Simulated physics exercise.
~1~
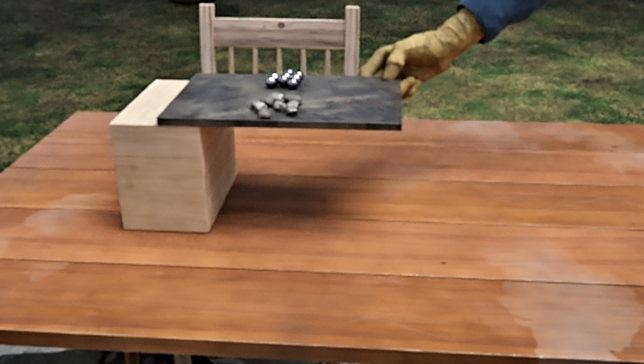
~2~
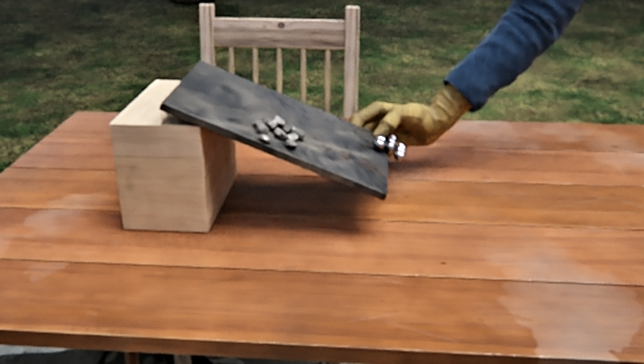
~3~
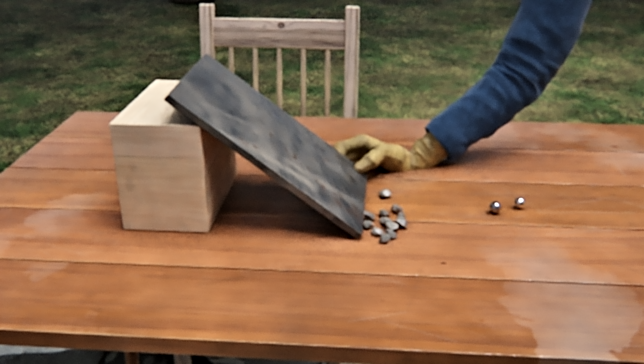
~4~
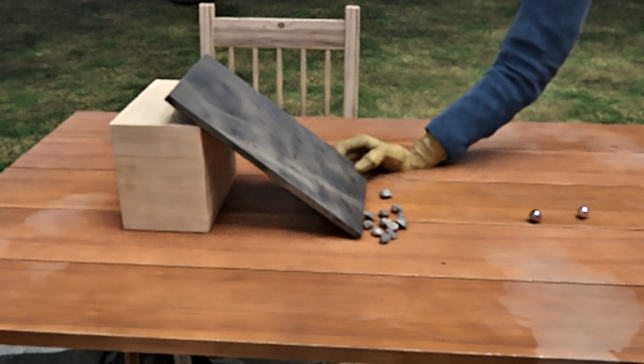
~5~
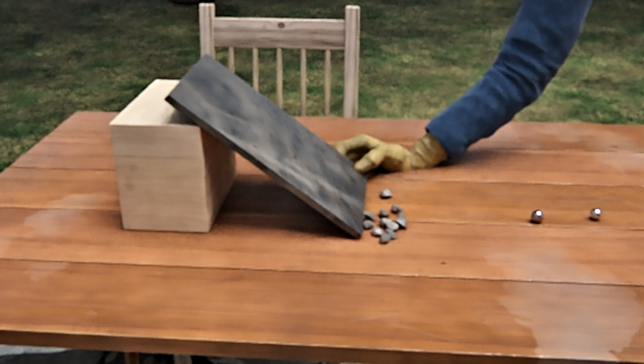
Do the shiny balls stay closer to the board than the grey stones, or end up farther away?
The shiny balls from the far side end up farther away. They roll off to the right, while the grey stones mostly settle at the foot of the board.
